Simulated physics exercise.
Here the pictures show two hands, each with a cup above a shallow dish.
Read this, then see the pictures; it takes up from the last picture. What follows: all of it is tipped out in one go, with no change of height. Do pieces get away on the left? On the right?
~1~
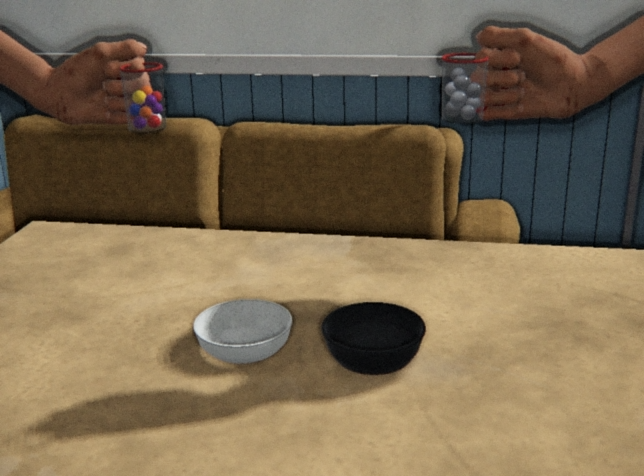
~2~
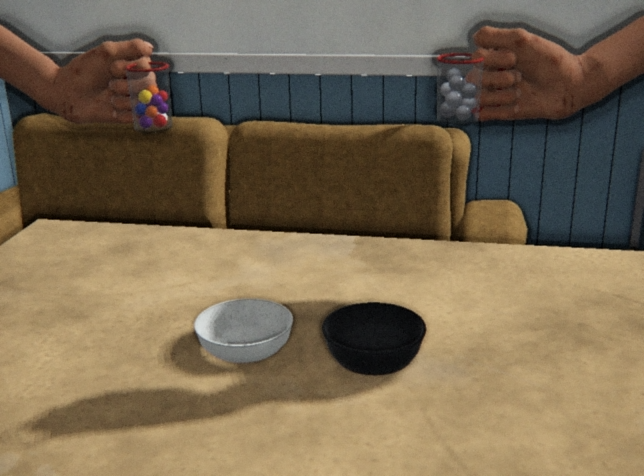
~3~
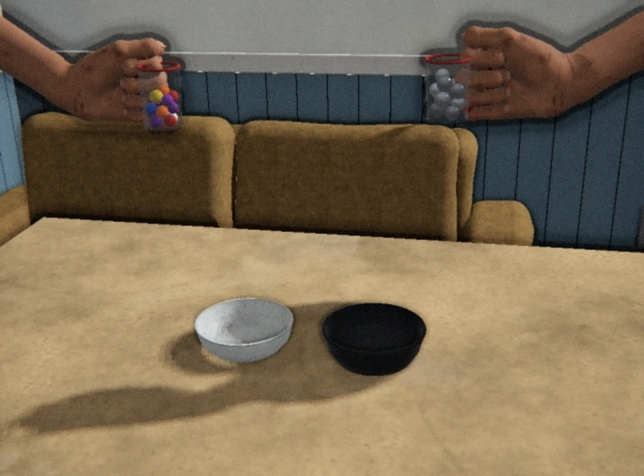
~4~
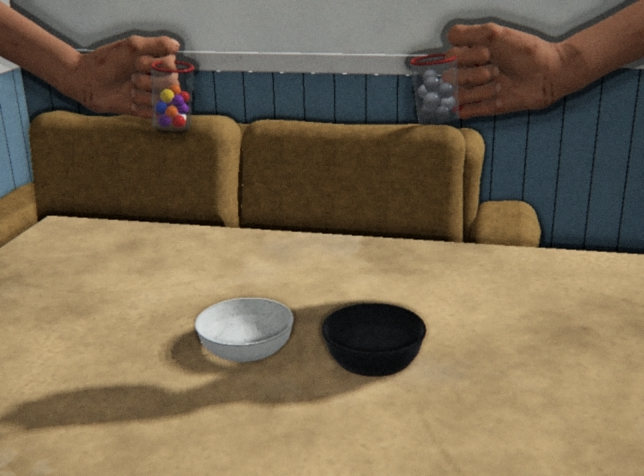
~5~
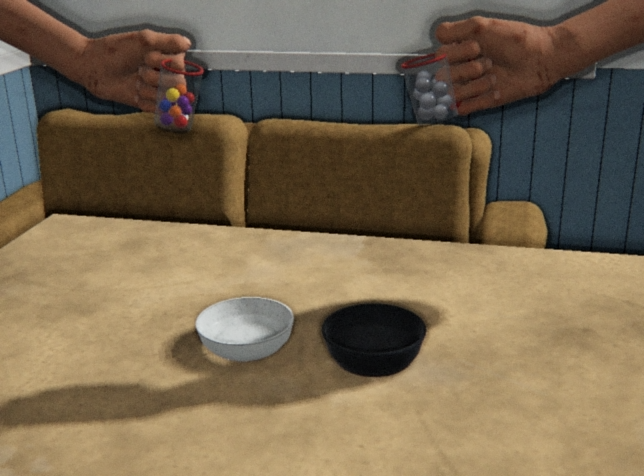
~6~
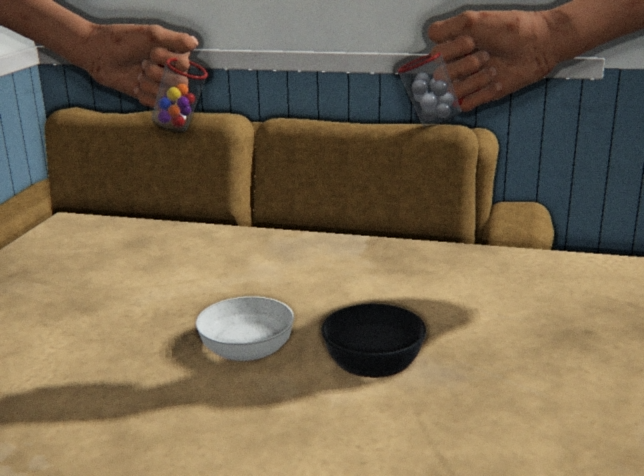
Lab note: Left dish let some escape, right dish let some escape.
Then, 0.39 s past the last view, left, all still in the cup; right, all still in the cup.
Then, 0.81 s past the last view, left, all still in the cup; right, all still in the cup.
Then, 1.31 s past the last view, left, about a third in the dish, a small part outside the dish, about half in the air; right, about two thirds in the dish, about a third in the air.
Finally, left, about half in the dish, about half outside the dish; right, about two thirds in the dish, about a third outside the dish.
